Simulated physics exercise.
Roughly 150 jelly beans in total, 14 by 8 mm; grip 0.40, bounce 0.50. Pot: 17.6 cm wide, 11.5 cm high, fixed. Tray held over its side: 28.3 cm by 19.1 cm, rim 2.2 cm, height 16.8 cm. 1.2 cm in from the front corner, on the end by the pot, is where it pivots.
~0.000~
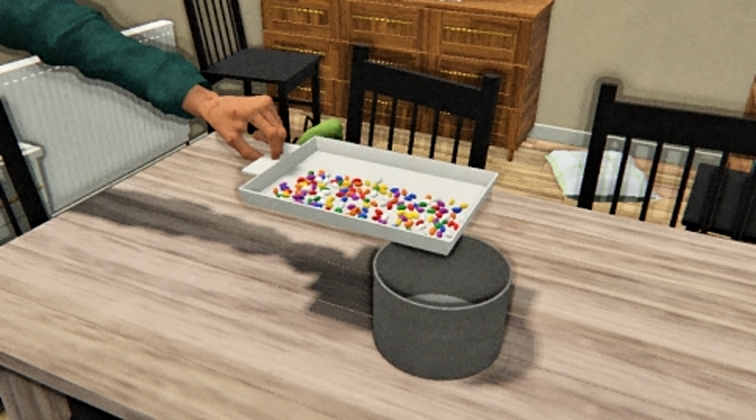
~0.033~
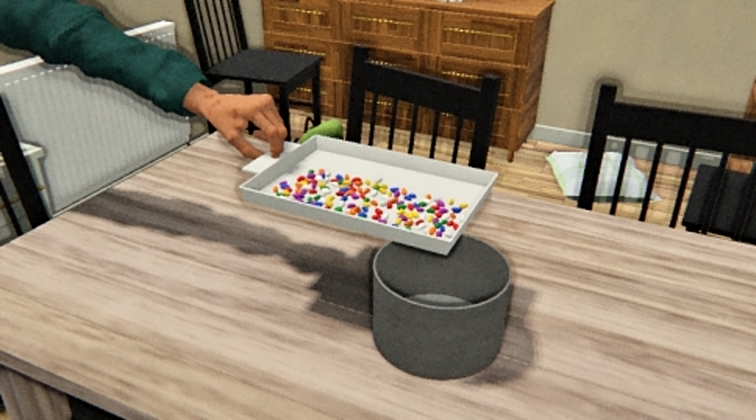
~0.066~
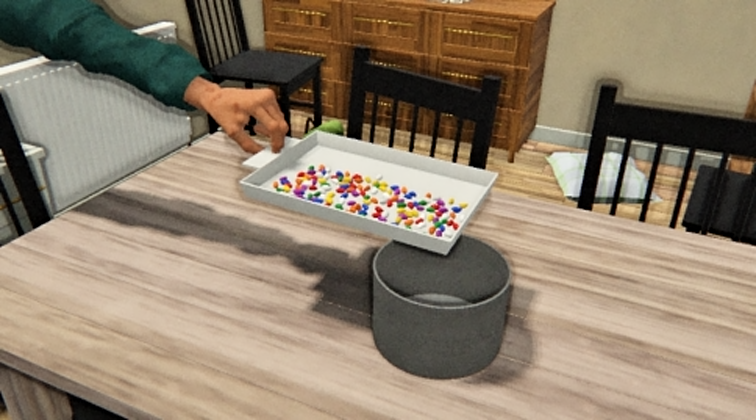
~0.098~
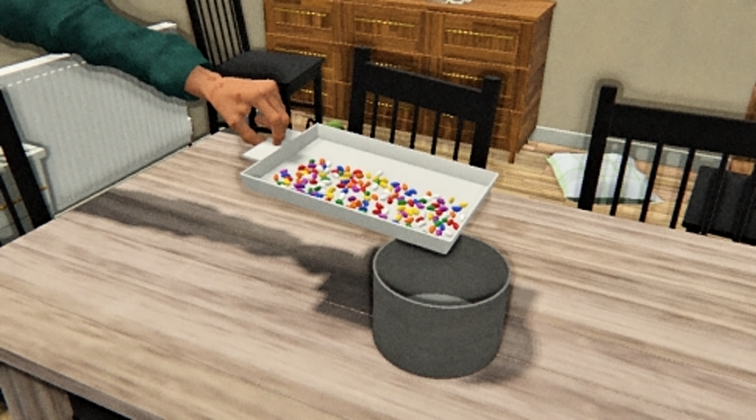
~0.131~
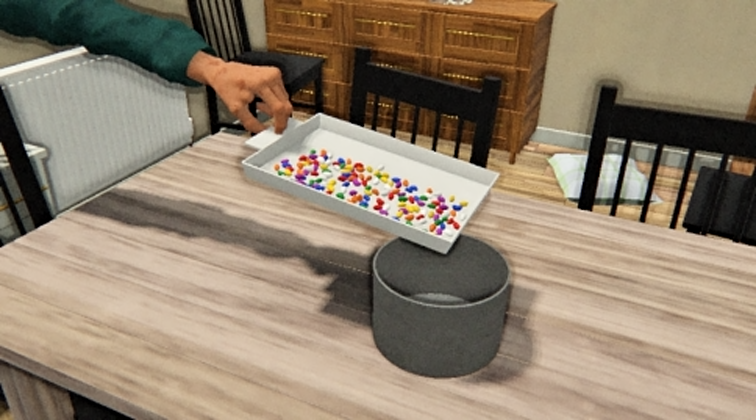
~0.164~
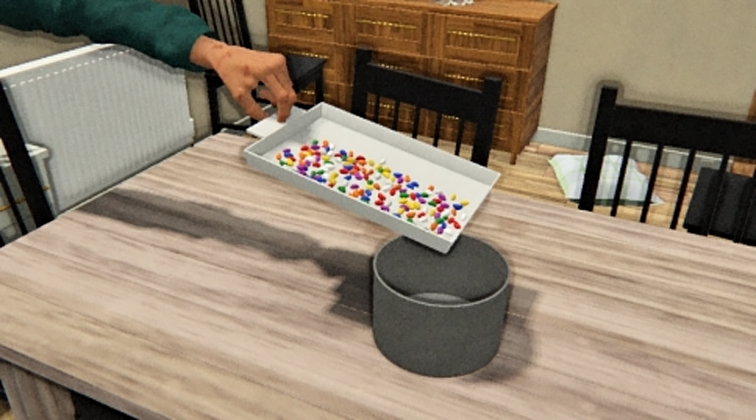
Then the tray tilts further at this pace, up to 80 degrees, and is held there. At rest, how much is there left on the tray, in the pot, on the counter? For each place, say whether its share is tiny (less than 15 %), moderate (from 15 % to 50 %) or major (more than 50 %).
Shares - tray: Moderate, pot: Moderate, counter: Moderate.
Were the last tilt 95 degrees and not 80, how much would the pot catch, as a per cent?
Around 45 in a hundred.
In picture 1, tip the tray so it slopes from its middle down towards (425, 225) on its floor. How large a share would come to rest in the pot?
The share would be about 20 percent.
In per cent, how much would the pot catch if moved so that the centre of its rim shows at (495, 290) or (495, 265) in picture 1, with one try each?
First try around 50 %, second around 55 %.
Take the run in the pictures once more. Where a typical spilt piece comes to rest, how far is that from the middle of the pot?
22 cm.
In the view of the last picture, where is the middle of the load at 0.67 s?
Look near (470, 216) in the last picture.
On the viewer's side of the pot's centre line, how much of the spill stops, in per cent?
Near 40 in a hundred.
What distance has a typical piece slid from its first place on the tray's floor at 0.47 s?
About 4 cm.
After 0.47 s, tilt 45 degrees; the tray holds 100 %, the pot 0 %.
After 0.67 s, tilt 67 degrees; the tray holds 100 %, the pot 0 %.
Then, at 1.00 s, tilt 80 degrees; the tray holds 40 %, the pot 20 %.
By 2.4 s all is still; tray 35 %, pot 25 %, counter 40 %.
